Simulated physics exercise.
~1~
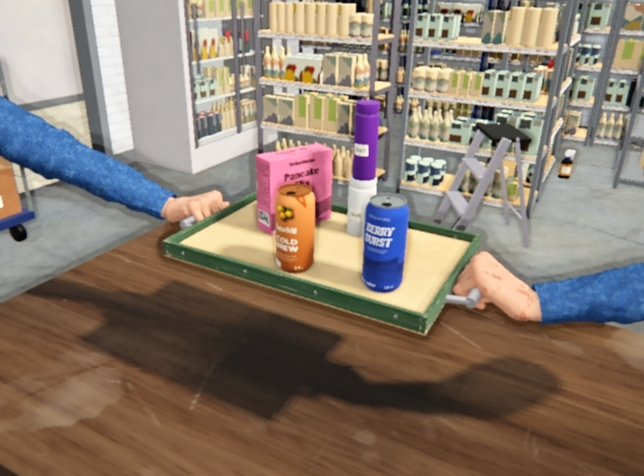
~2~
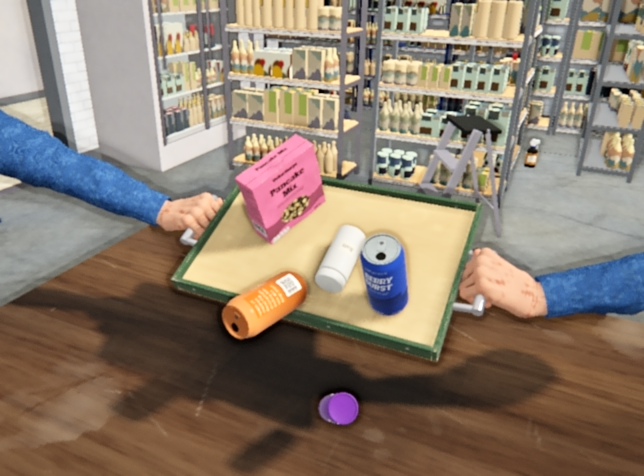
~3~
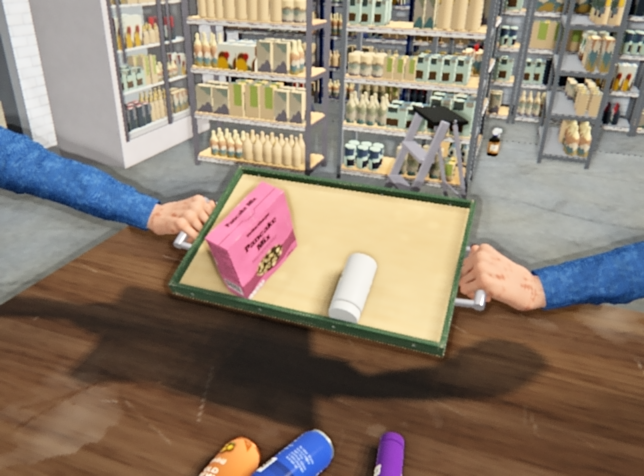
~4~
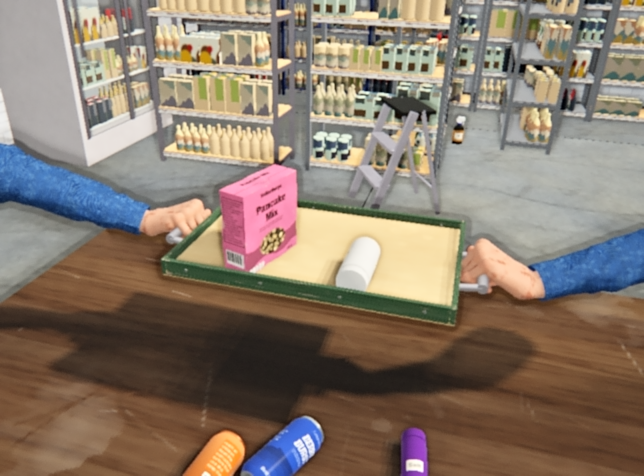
Orange can, blue can and purple shaker falling off a tray two hands tilt and level, leaving pink packet upright, white shaker toppled.
